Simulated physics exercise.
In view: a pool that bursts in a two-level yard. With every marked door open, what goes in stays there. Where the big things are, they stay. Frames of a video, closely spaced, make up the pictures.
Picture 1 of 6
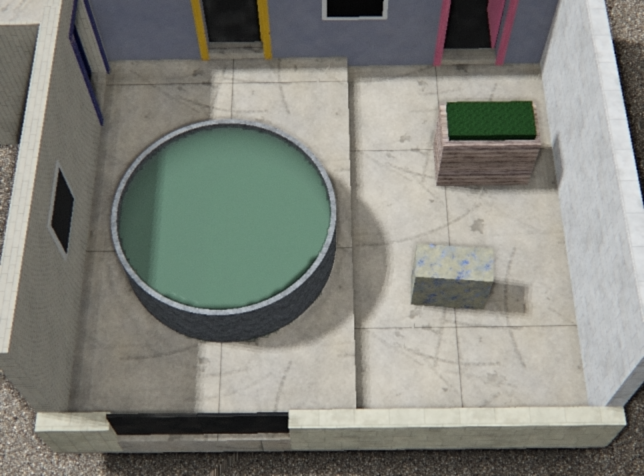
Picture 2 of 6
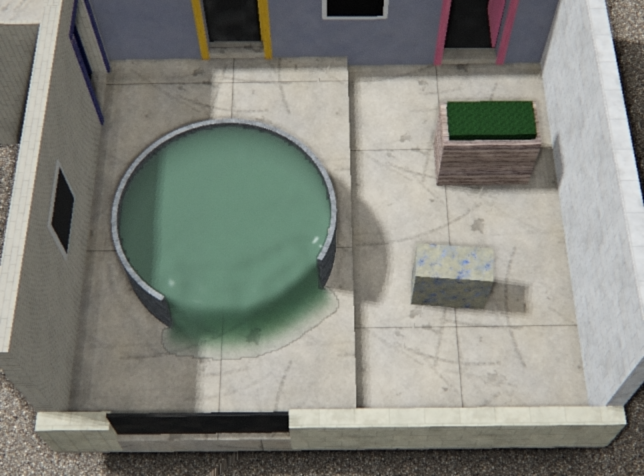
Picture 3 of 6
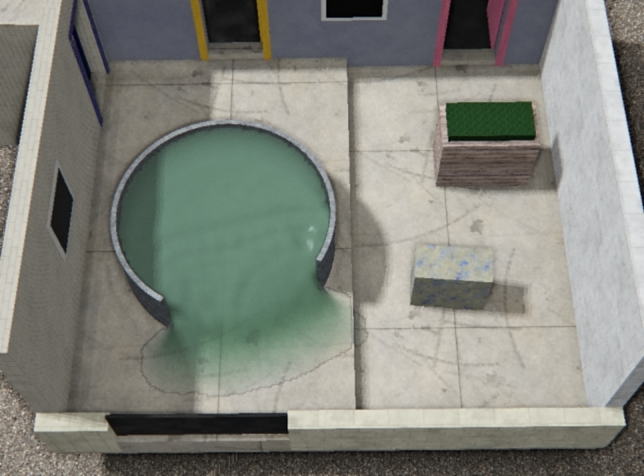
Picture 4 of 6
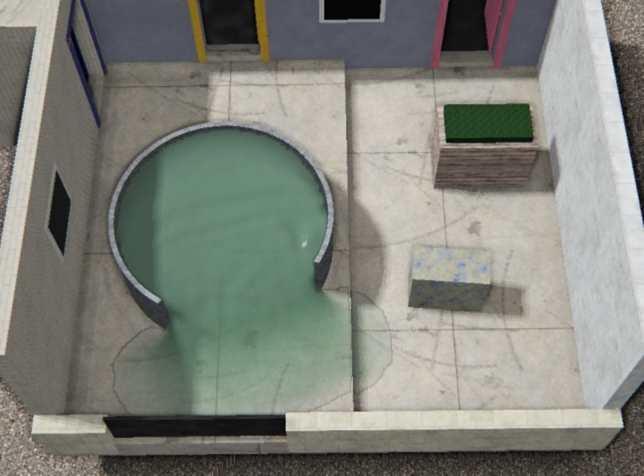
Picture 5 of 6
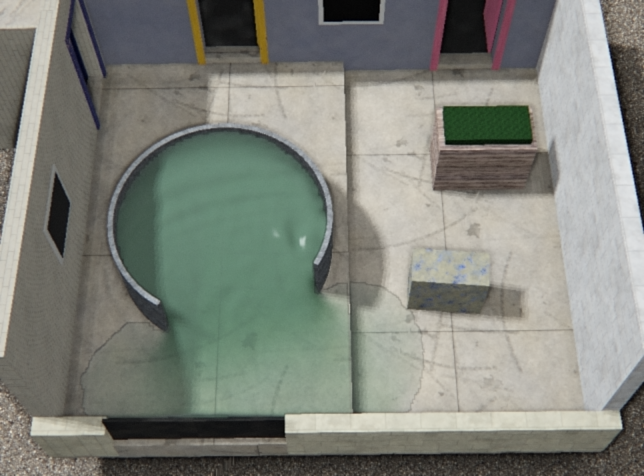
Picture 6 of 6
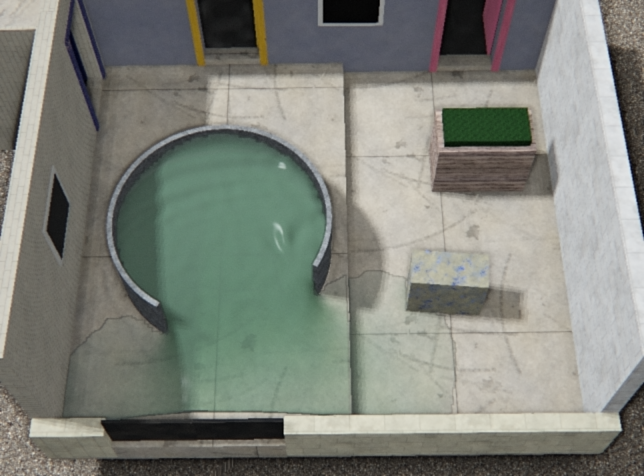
In the video, a round pool of green water stands whole in a walled yard, then its front side opens and water pours out, spreading across the pale floor toward the low front wall and rightward past the floor's dividing edge.
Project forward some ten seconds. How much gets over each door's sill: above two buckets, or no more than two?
Result: The yellow door sees two pails or less; the blue door sees more than two pails; the pink door sees more than two pails.
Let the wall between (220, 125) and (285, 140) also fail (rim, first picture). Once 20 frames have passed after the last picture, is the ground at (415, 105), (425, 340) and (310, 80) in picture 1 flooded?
The three spots, in order, are inundated, spared and inundated.
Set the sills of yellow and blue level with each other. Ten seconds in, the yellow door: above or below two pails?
What you'd see is that yellow door breaks the limit.
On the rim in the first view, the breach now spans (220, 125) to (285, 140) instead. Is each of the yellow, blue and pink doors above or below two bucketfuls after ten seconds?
I reckon the yellow door will get past the mark, the blue door will get past the mark, and the pink door will get past the mark.
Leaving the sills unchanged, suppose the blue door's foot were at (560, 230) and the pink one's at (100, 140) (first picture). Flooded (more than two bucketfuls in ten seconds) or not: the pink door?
From what I can tell, the pink door does not reach it.
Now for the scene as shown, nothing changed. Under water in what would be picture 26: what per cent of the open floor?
Roughly 65 percent, I reckon.
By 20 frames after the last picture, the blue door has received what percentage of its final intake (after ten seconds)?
I make it 0 per cent.
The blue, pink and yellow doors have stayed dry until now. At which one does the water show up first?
The one in blue.
A moment on, water covers 30 % of the floor; the yellow door not reached, the blue door not reached, the pink door not reached.
Next, water covers 40 % of the floor; the yellow door not reached, the blue door not reached, the pink door not reached.
Then, water covers 65 % of the floor; the yellow door not reached, the blue door wet at the sill, nothing in, the pink door wet at the sill, nothing in.
Later, water covers 95 % of the floor; the yellow door under two buckets in, the blue door over two buckets in, the pink door under two buckets in.
In the end, water covers 100 % of the floor; the yellow door under two buckets in, the blue door far over two buckets in, the pink door over two buckets in.
